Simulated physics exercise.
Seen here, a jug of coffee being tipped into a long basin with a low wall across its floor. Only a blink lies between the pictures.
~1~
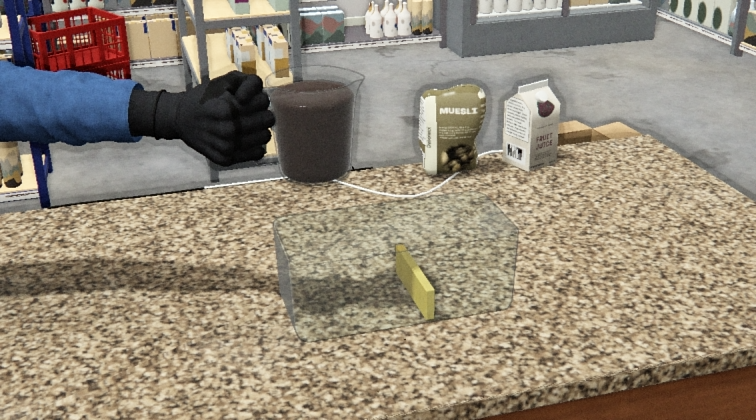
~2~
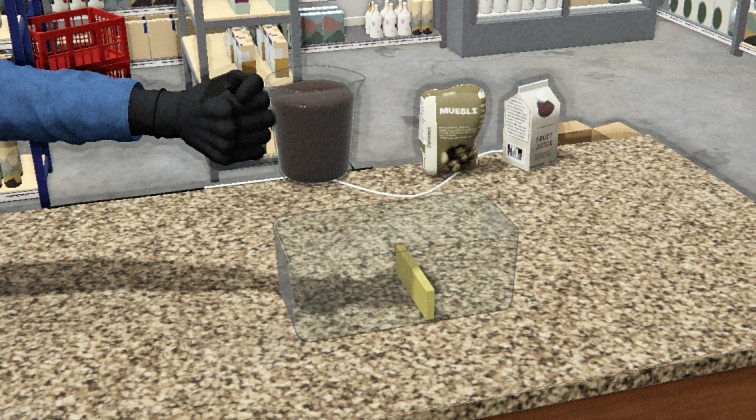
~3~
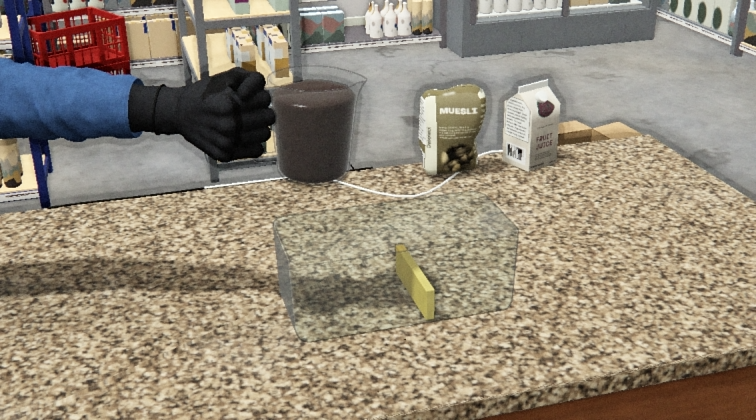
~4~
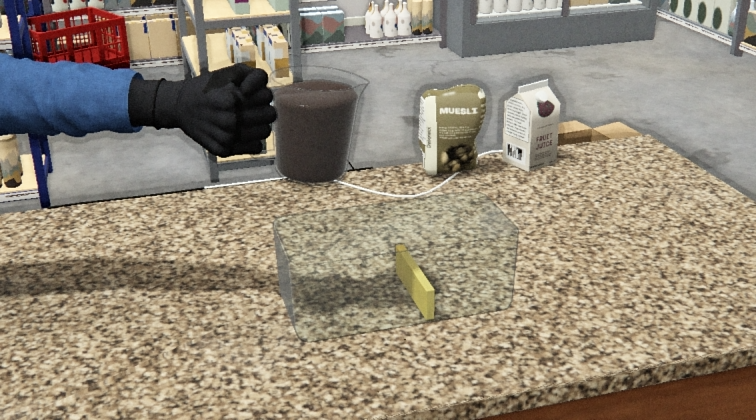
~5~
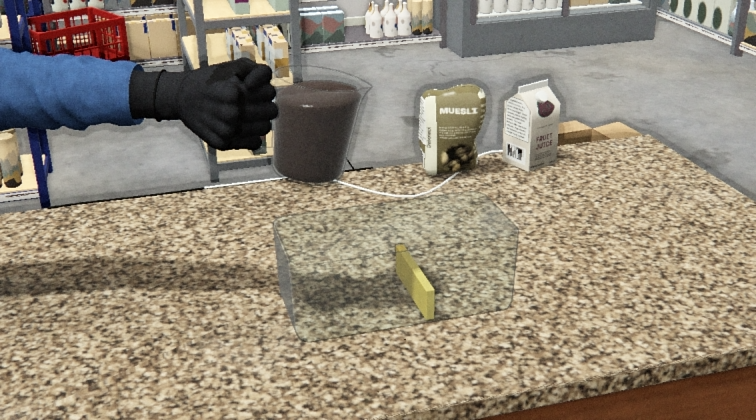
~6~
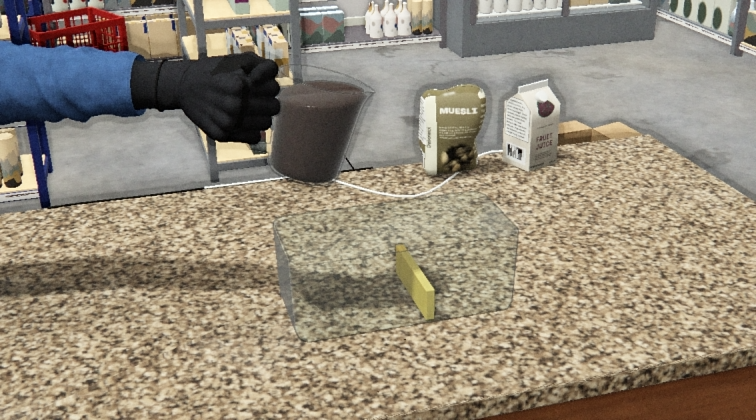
A jug of dark coffee tilts gradually to the right beside a black-gloved hand.
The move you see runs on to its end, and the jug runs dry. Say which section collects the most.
The right-hand part.
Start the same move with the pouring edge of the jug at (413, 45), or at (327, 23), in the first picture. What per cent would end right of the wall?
About 65 and 30 per cent.
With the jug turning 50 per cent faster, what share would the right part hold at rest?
Roughly 55 in a hundred.
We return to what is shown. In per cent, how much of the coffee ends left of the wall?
Roughly 30 in a hundred.
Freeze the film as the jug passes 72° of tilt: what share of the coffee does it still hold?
Roughly 70 in a hundred.
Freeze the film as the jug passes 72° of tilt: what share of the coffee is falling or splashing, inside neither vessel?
Roughly 20 in a hundred.
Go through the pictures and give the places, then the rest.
In the first picture, tilt 0°; pouring edge (364, 75); surface from (270, 96) to (352, 88); the long basin's rim runs from (281, 243) to (501, 212); the wall's top is at (414, 268).
In the second picture, tilt 1°; pouring edge (365, 75); surface from (270, 96) to (352, 89).
In the third picture, tilt 3°; pouring edge (366, 77); surface from (271, 96) to (354, 89).
In the fourth picture, tilt 6°; pouring edge (369, 80); surface from (274, 95) to (356, 89).
In the fifth picture, tilt 10°; pouring edge (372, 84); surface from (275, 97) to (360, 89).
In the sixth picture, tilt 16°; pouring edge (375, 89); surface from (278, 98) to (365, 90).
A moment on, the tilt is 72° and 71 per cent is still to pour, 0 is left of the wall and 9 right of it.
Next, the tilt is 108° and 13 per cent is still to pour, 10 is left of the wall and 61 right of it.
Then the tilt is 116° and 0 per cent is still to pour, 30 is left of the wall and 69 right of it.
Later the tilt is 116° and 0 per cent is still to pour, 30 is left of the wall and 69 right of it.
In the end 30 per cent lies left of the wall, 69 right of it and 1 outside.
